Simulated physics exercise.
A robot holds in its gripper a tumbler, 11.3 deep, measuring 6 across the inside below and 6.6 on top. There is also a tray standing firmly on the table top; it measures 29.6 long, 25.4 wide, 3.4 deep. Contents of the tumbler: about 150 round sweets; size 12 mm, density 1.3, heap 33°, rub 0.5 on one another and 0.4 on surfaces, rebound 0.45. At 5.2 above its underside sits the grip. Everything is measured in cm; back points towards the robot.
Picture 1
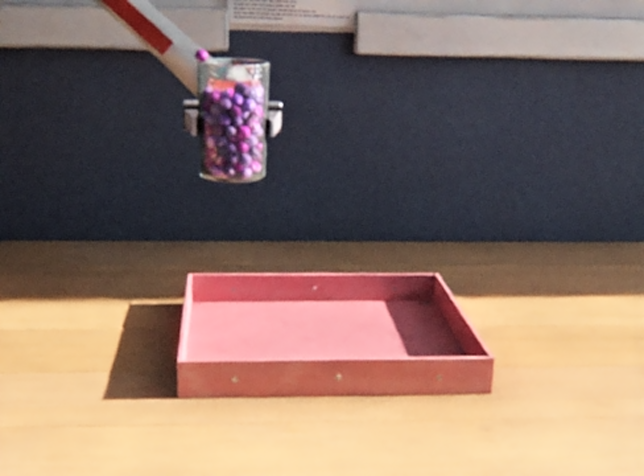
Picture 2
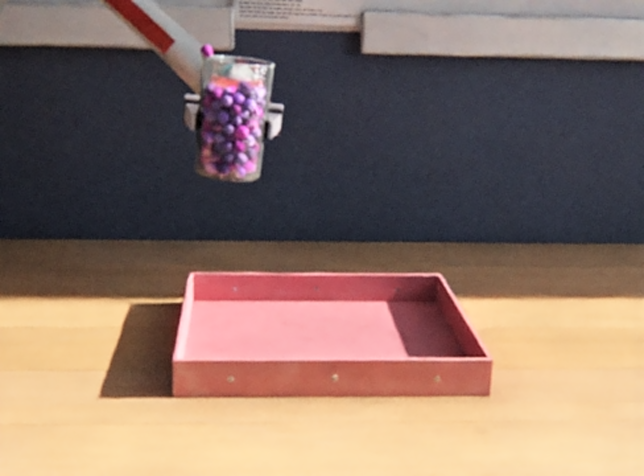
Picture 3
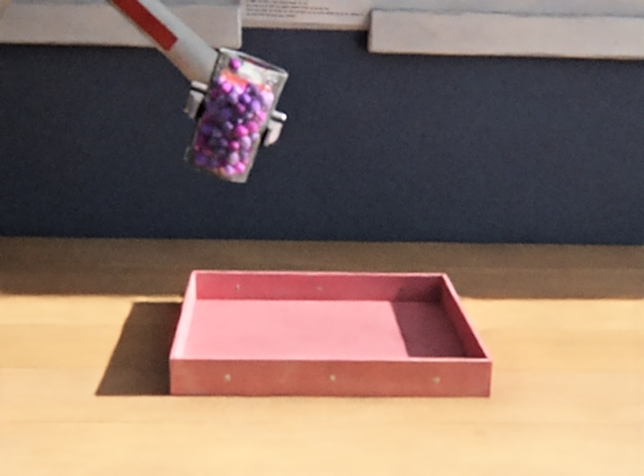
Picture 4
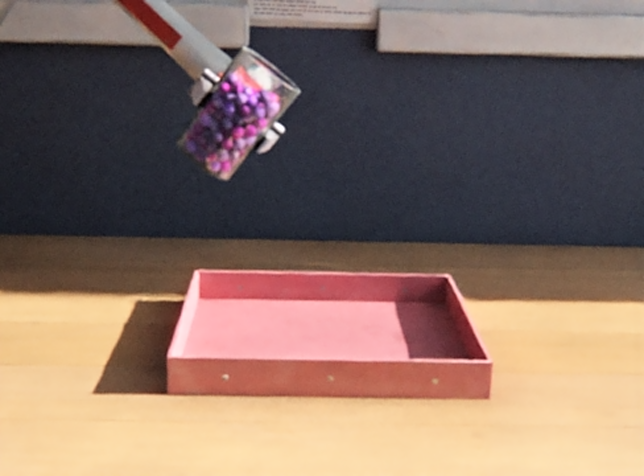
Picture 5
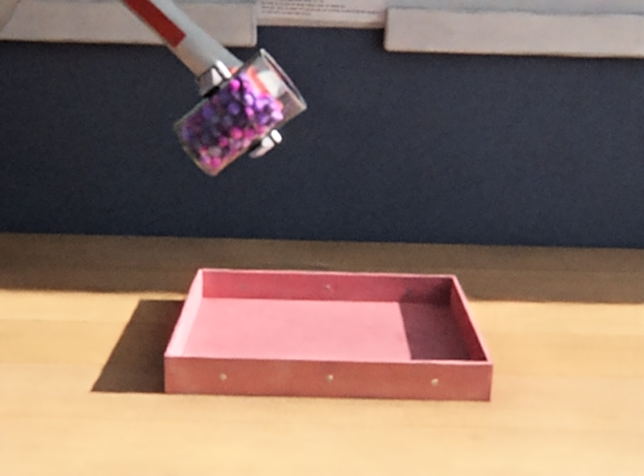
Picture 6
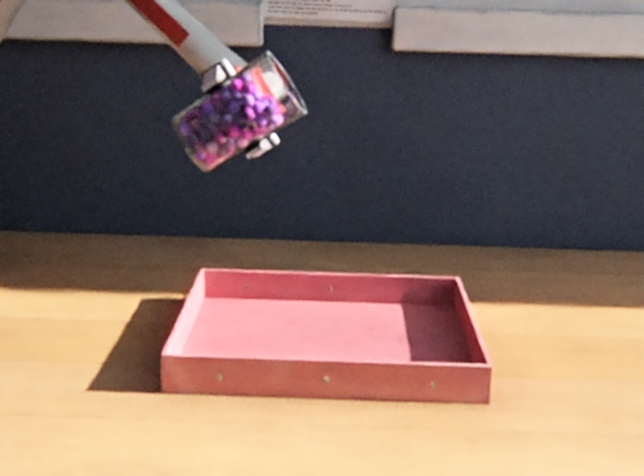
A robot arm held a clear tumbler of purple and pink round sweets above a pink tray on a wooden table, then steadily tilted it over to the right until it leaned well past halfway.
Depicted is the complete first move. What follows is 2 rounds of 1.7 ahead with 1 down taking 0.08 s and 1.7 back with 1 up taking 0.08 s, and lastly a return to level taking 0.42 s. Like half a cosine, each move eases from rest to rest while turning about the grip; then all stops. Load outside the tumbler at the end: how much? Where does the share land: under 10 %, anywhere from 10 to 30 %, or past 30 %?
It lands under 10 %.
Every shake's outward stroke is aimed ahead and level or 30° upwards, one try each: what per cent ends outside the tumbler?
First try about 0 %, second try about 5 %.
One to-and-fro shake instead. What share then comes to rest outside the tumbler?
It would then be around 0 per cent.
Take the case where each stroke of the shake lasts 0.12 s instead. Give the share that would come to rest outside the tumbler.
It would be some 0 %.
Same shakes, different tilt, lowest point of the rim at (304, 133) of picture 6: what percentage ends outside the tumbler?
Somewhere around 5 %.
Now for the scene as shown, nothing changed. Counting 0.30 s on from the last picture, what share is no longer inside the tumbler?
Roughly 0 percent is out.
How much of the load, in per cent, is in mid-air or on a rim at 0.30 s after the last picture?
I'd reckon close to 0 per cent.
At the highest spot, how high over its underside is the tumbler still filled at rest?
Height at rest: About 10.5 centimetres.
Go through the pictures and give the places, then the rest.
The tumbler middle at (233, 121), level; upper third of the load around (236, 104), from x 200 to 260, top at y 55; 148 in the tumbler, in the first picture.
The tumbler middle at (232, 120), tilted 5° forward; upper third of the load around (232, 103), from x 205 to 260, top at y 50, in the second picture.
The tumbler middle at (234, 118), tilted 19° forward; upper third of the load around (236, 102), from x 200 to 270, top at y 65, in the third picture.
The tumbler middle at (235, 116), tilted 37° forward; upper third of the load around (239, 102), from x 190 to 275, top at y 80, in the fourth picture.
The tumbler middle at (237, 116), tilted 51° forward; upper third of the load around (240, 103), from x 190 to 275, top at y 80, in the fifth picture.
The tumbler middle at (237, 115), tilted 56° forward; upper third of the load around (240, 102), from x 185 to 275, top at y 80; 148 in the tumbler, in the sixth picture.
Then, 0.30 s on, tilted 56° forward, highest piece 27 above the table; 148 in the tumbler.
Then, 0.59 s on, tilted 15° forward, highest piece 29 above the table; 148 in the tumbler.
Then, 0.94 s on, level, highest piece 29 above the table; 148 in the tumbler.
Then, 1.99 s on, level, highest piece 29 above the table; 148 in the tumbler.
In the end, 148 in the tumbler. That is 0 % outside the tumbler.
